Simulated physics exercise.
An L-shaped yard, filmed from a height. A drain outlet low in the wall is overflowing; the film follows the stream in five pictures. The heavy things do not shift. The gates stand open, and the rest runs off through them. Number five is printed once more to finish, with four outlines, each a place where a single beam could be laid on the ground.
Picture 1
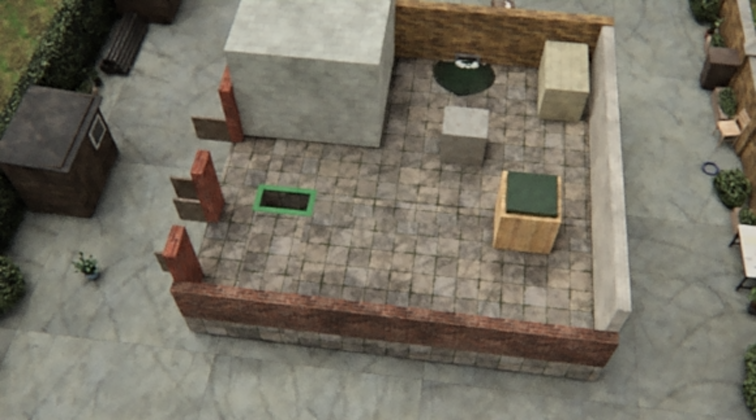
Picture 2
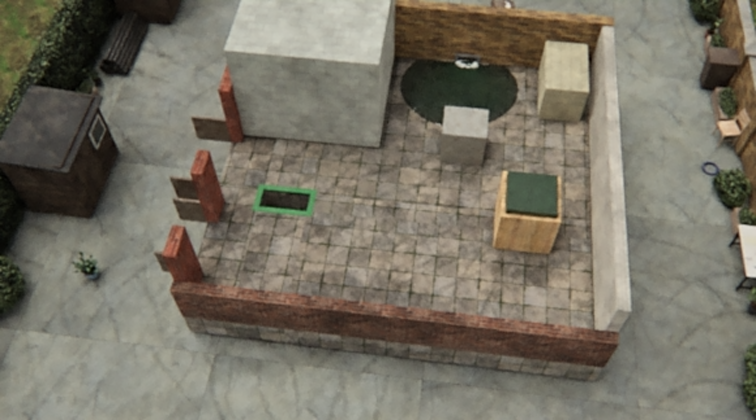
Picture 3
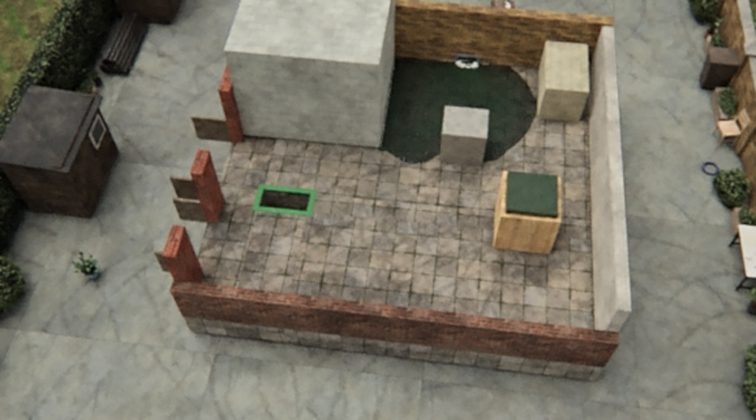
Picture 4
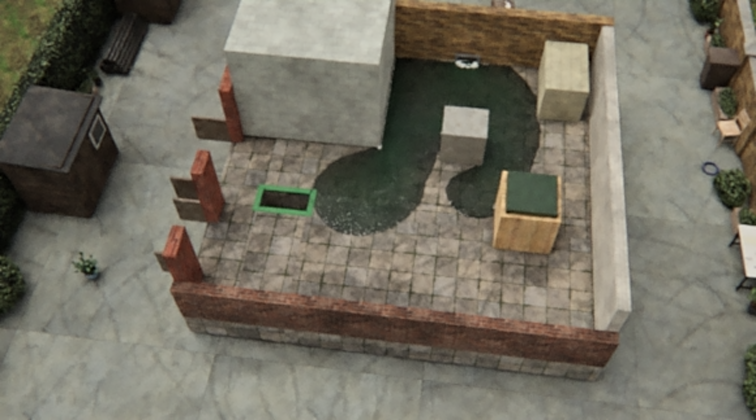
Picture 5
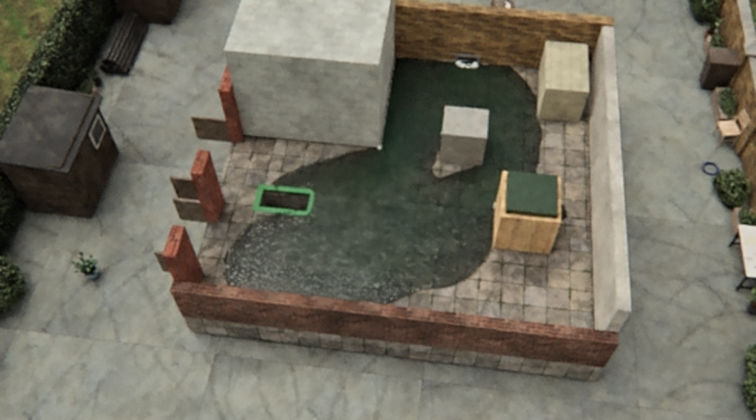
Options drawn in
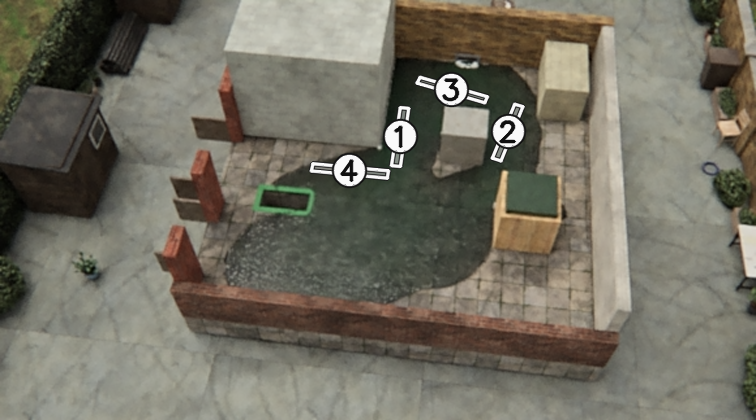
We see a walled yard from above as dark green water spreads from an outfall at the back wall, surrounds a grey block, curves past the large pale block, then widens leftward across the paving and reaches the green-edged gully.
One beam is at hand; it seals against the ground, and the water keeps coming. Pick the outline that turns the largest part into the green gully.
I would pick position 2.
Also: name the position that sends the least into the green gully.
4.
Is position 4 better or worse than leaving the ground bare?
Worse.
On the marked copy, 1 from (395, 166) to (404, 108); 2 from (496, 159) to (518, 105); 3 from (418, 80) to (486, 99); 4 from (312, 167) to (387, 174).
If 1 is chosen, about 11 % of the stream runs into the green gully, about 88 % out by the gates.
If 2 is chosen, about 16 % of the stream runs into the green gully, about 83 % out by the gates.
If 3 is chosen, about 12 % of the stream runs into the green gully, about 88 % out by the gates.
If 4 is chosen, about 5 % of the stream runs into the green gully, about 94 % out by the gates.
